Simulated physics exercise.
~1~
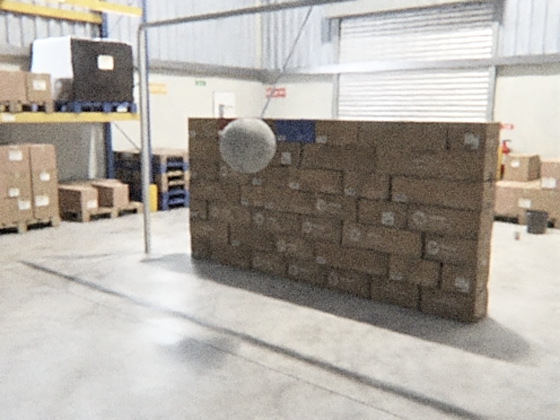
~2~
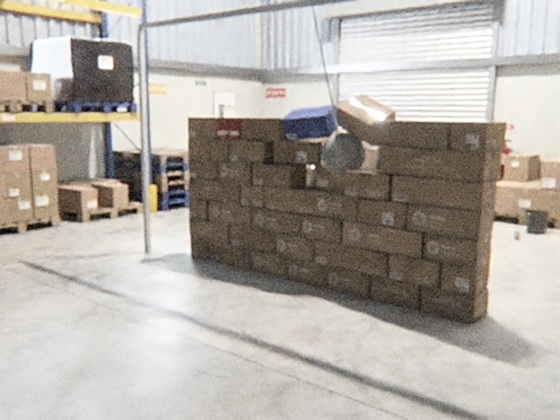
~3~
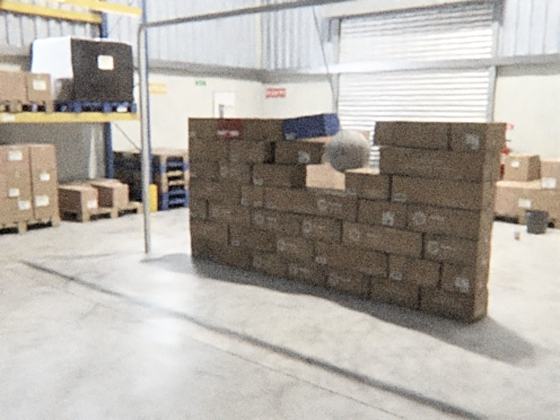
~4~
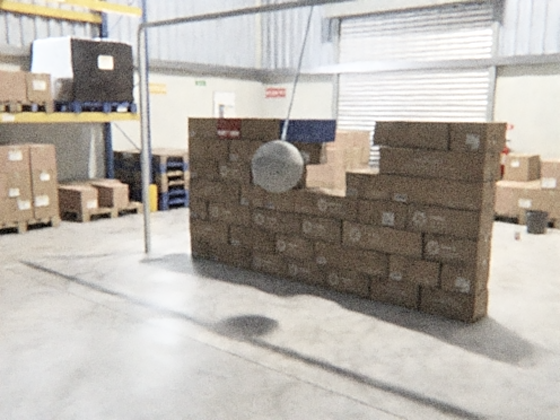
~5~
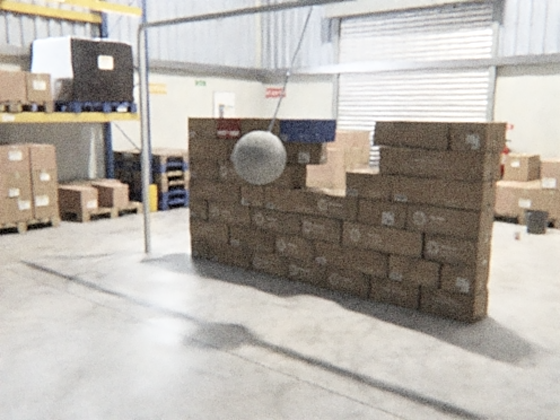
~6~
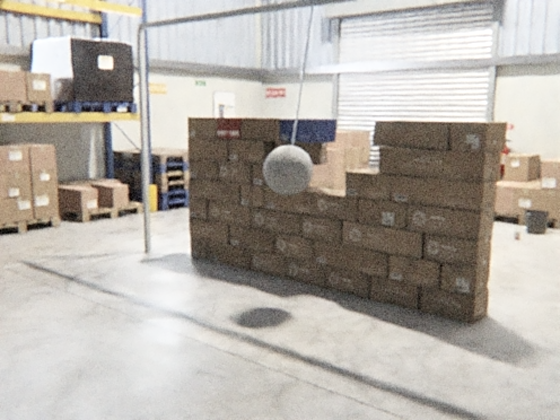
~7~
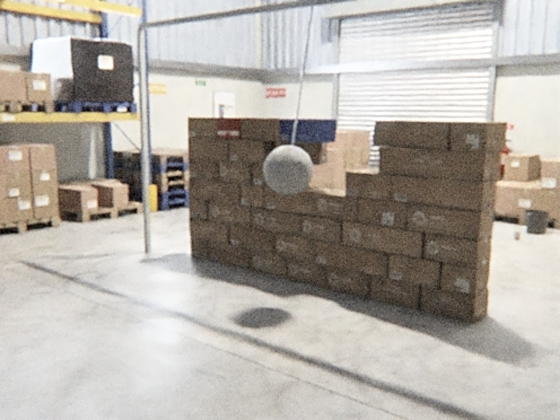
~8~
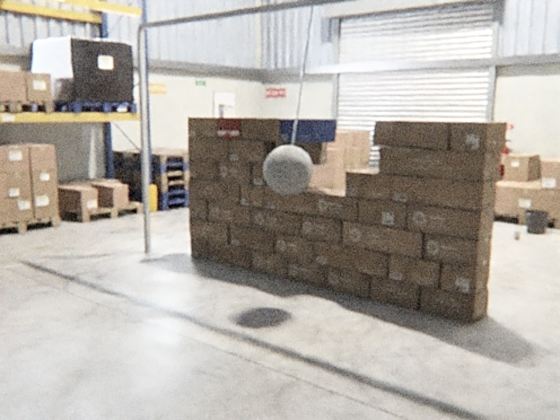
Stone ball on a line swinging into a stacked carton wall, knocking a gap in its top, then swinging back and hanging nearly still.
